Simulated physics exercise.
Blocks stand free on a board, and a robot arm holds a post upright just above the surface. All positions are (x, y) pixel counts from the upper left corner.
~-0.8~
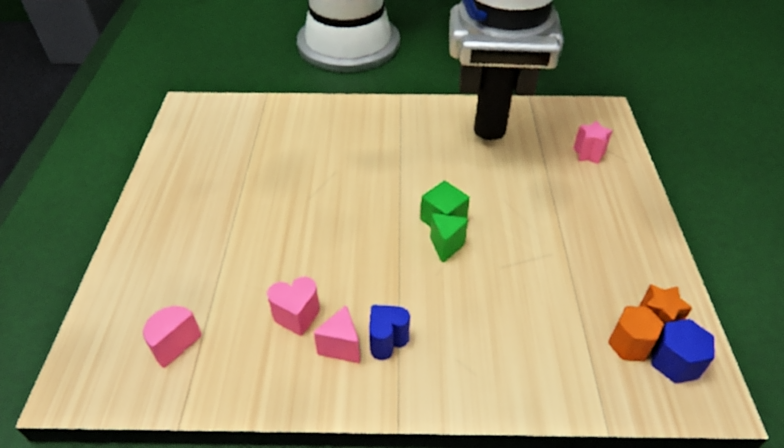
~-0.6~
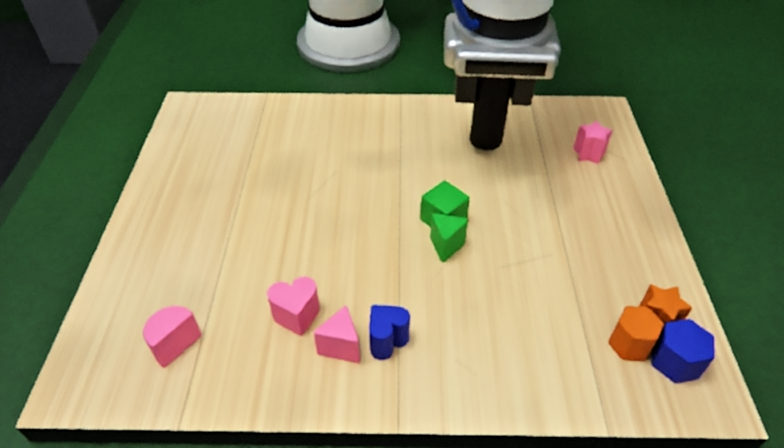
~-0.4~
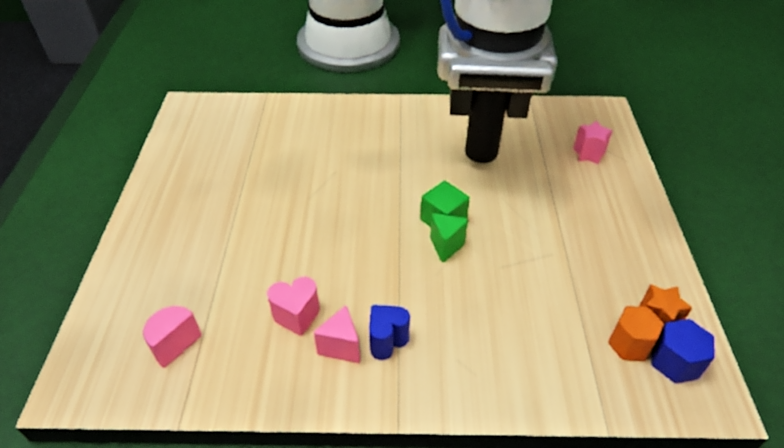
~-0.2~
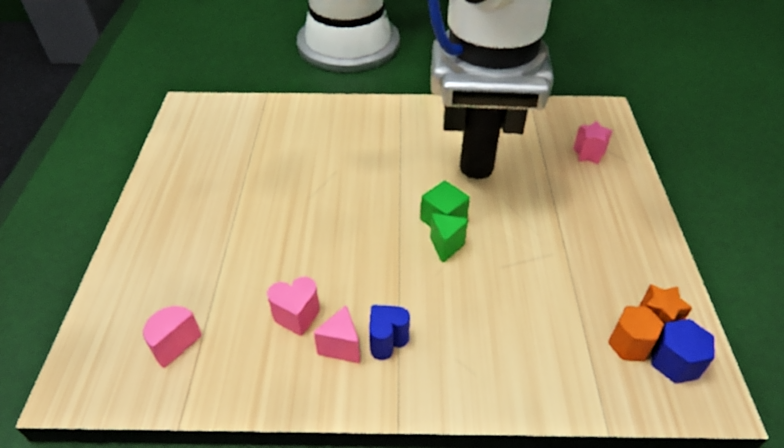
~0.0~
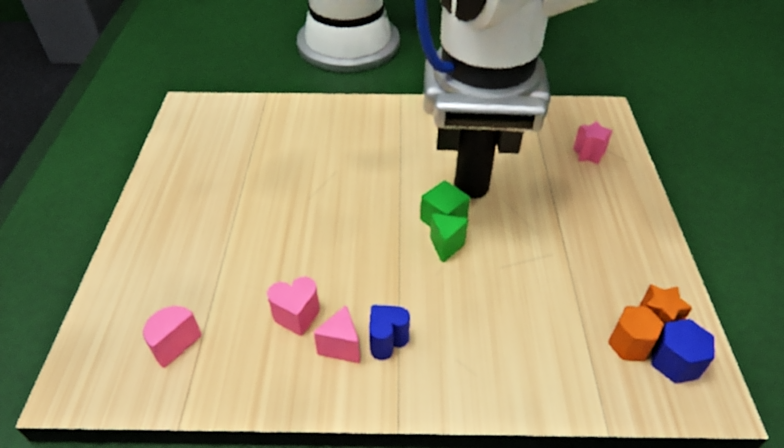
Robot arm moving a black post slowly down and slightly left across a wooden board toward two green blocks, all blocks staying still.
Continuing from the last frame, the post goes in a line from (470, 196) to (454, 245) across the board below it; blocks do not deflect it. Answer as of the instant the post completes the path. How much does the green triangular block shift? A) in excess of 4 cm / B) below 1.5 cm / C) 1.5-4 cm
C - 1.5-4 cm.
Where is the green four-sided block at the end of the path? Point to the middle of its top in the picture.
At roughly (419, 214).
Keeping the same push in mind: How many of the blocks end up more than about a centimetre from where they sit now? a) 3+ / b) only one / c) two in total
The one that fits is c, two in total.
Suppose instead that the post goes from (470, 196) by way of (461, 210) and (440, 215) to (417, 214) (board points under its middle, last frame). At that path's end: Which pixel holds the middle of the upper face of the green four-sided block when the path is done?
I think it will end close to (406, 215).
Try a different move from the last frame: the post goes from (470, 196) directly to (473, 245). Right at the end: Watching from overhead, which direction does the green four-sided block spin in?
It swings round clockwise.
The first path, step by step. Halfway along, post (463, 211); green four-sided block (432, 208), turned 30° clockwise; green triangular block (446, 228), turned 25° anticlockwise.
At the end, post (455, 236); green four-sided block (419, 214), turned 55° clockwise; green triangular block (437, 242).
